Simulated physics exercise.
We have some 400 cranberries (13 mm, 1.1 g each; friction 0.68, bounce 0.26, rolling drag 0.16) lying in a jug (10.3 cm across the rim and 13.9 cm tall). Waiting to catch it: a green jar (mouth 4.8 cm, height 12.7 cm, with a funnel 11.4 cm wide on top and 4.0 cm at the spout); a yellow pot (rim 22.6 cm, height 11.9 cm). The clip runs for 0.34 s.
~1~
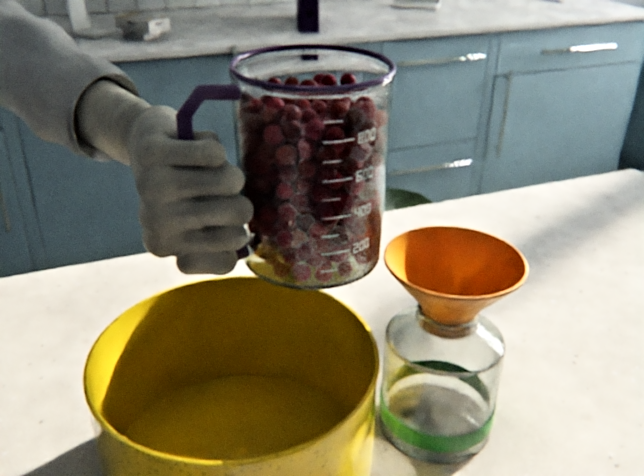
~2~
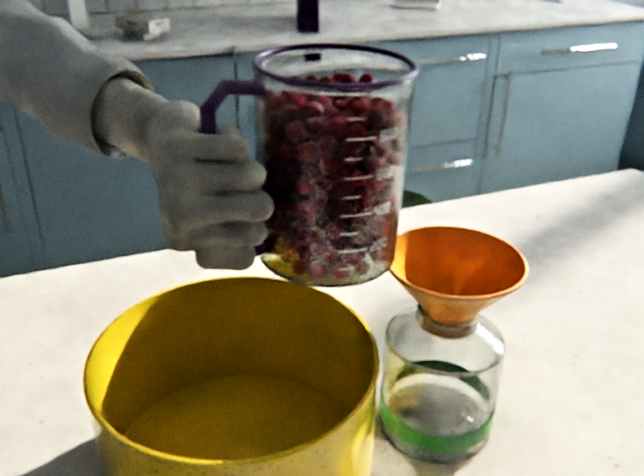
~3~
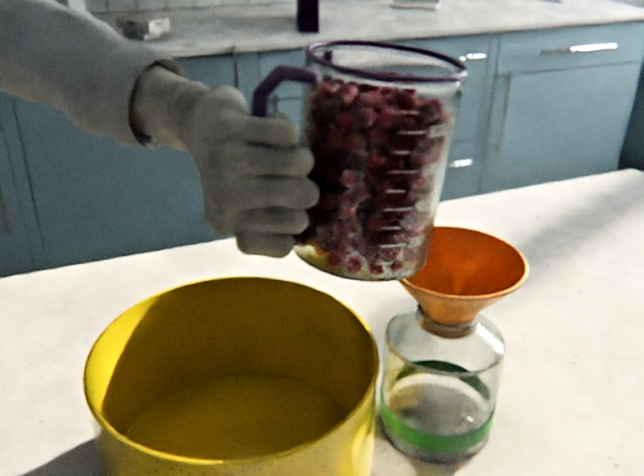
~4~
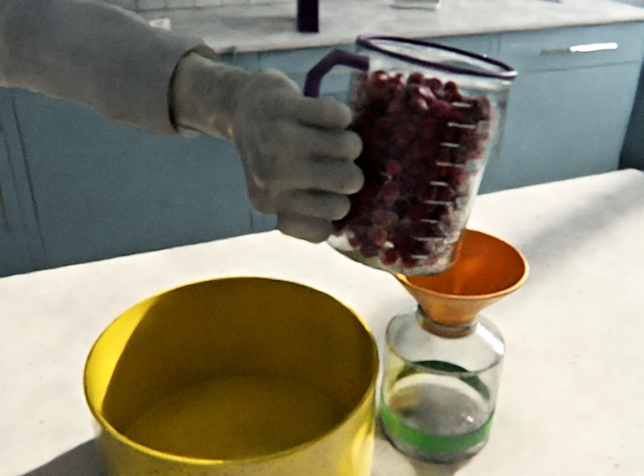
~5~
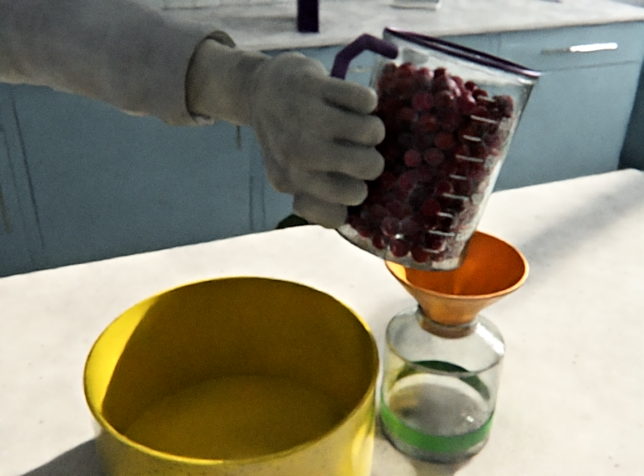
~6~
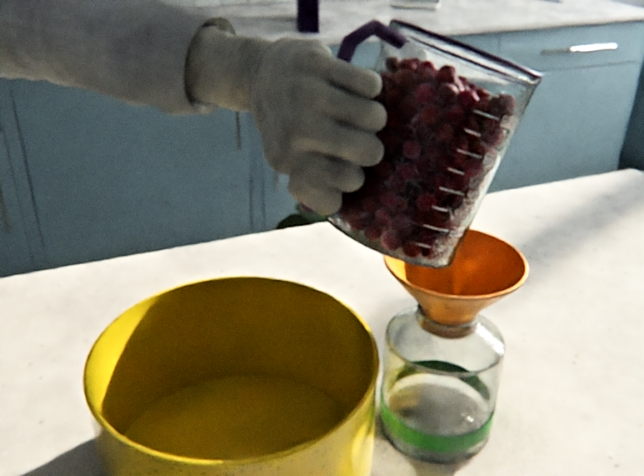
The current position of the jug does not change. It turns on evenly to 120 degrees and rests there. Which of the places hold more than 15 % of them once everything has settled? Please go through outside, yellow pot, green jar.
More than 15 %? Outside: Yes; yellow pot: No; green jar: Yes.
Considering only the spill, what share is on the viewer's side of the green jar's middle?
I'd put it at close to 50 percent of the spill.
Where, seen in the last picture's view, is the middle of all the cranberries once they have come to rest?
Around (537, 385).
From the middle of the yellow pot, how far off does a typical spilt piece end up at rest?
Some 34 cm from the centre.
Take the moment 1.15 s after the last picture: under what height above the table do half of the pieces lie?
34 centimetres, roughly.
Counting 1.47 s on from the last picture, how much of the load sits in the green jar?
Roughly 10 percent has arrived by that moment.
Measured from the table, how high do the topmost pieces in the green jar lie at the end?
I'd put it near 5.0 cm.
Then, 0.44 s after the last picture, tilt 56 degrees; jug 100 %; middle of all pieces near (412, 121).
Then, 0.81 s after the last picture, tilt 85 degrees; jug 100 %; middle of all pieces near (424, 93).
Then, 1.15 s after the last picture, tilt 111 degrees; funnel 10 %, outside 5 %, jug 85 %; middle of all pieces near (452, 104).
Then, 1.47 s after the last picture, tilt 120 degrees; funnel 25 %, green jar 10 %, outside 20 %, jug 35 %, in the air 10 %; middle of all pieces near (500, 253).
In the end, yellow pot 0 %, funnel 0 %, green jar 25 %, outside 75 %, jug 0 %.
